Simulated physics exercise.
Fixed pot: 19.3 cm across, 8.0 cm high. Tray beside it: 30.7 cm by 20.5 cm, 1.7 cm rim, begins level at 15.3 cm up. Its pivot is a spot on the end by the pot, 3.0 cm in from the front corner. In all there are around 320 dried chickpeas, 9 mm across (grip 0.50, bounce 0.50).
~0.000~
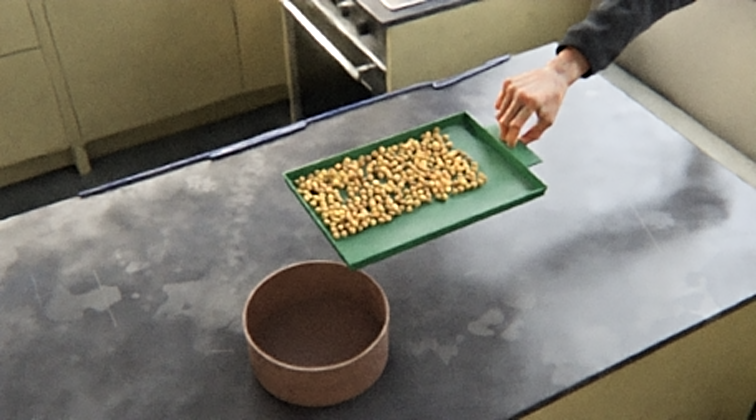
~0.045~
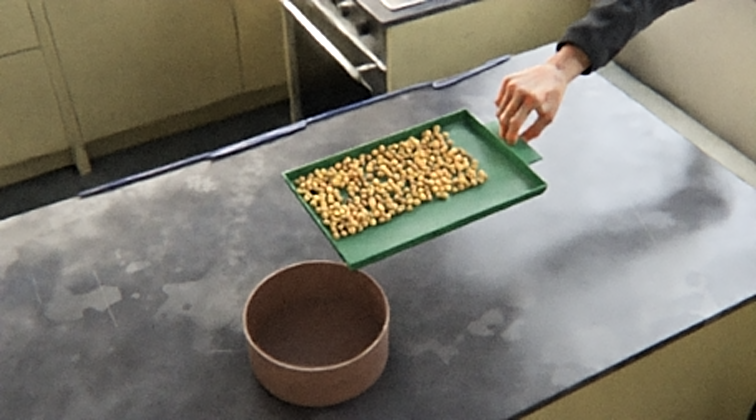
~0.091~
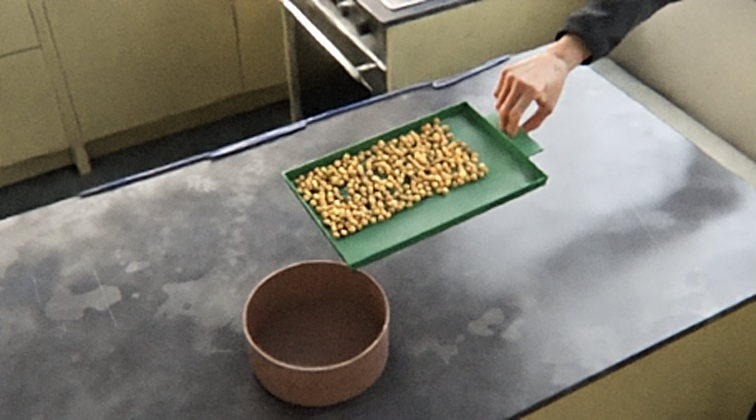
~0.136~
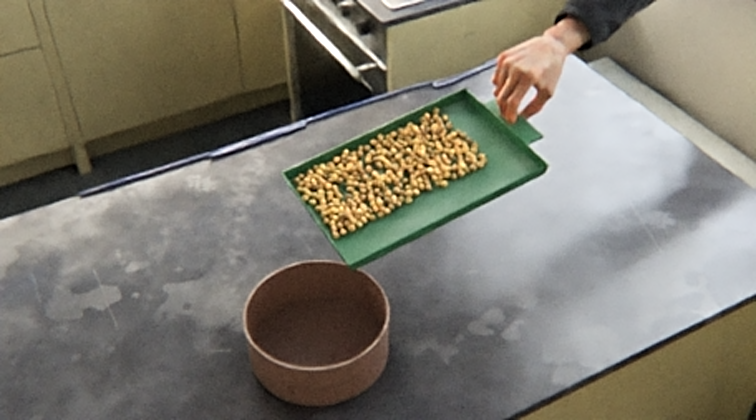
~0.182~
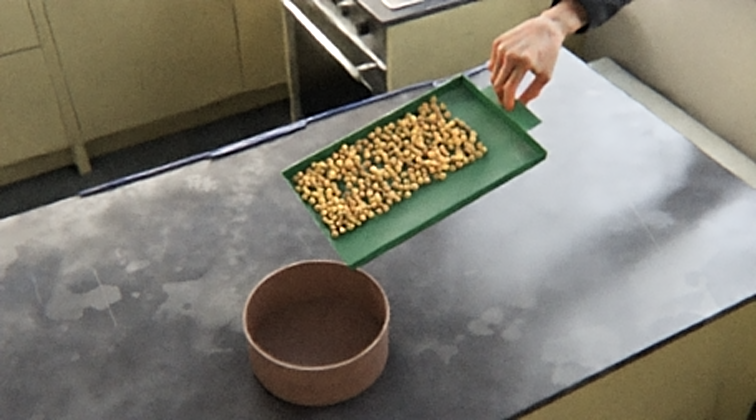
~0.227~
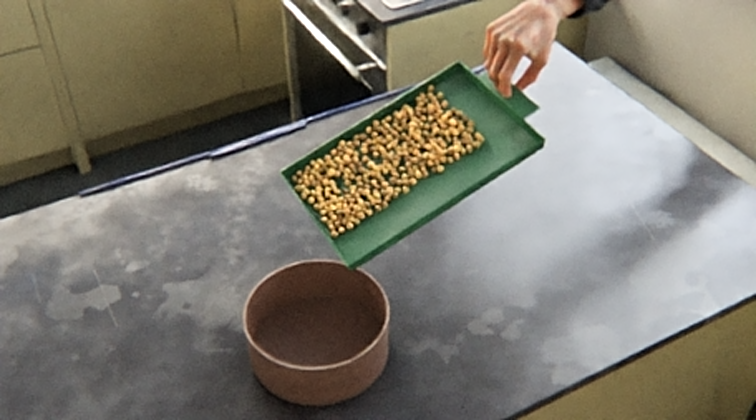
On a dark kitchen countertop, a hand grips the right end of a green tray of chickpeas beside a round brown pot, first holding it nearly level, then raising that end steadily while the chickpeas stay bunched together.
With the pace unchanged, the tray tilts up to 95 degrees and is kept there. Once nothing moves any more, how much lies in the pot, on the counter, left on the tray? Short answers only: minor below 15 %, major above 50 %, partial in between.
In the end pot: I expect more than half of the load; counter: I expect a decent chunk of the load; tray: I expect only a trickle of the load.
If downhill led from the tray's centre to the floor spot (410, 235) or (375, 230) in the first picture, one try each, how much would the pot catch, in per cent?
Some 65 and 100 per cent.
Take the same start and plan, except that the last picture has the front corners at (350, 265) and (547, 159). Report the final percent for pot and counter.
The pot gets 95 and the counter 5.
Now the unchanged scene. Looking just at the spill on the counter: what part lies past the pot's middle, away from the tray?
I'd put it at close to 80 per cent.
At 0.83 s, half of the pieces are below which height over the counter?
About 20 cm.
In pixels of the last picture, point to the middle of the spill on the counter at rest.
You'll find it at about pixel (250, 298).
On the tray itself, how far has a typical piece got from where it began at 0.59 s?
Displacement on the tray: About 6 cm.
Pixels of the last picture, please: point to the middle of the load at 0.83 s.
The middle of the load should be near (316, 210) then.
After 0.59 s, tilt 56 degrees; the tray holds 100 %, the pot 0 %.
Then, at 0.83 s, tilt 81 degrees; the tray holds 90 %, the pot 5 %.
After 1.18 s, tilt 95 degrees; the tray holds 10 %, the pot 65 %.
At rest (2.0 s), pot 75 %, counter 25 %, tray 0 %.
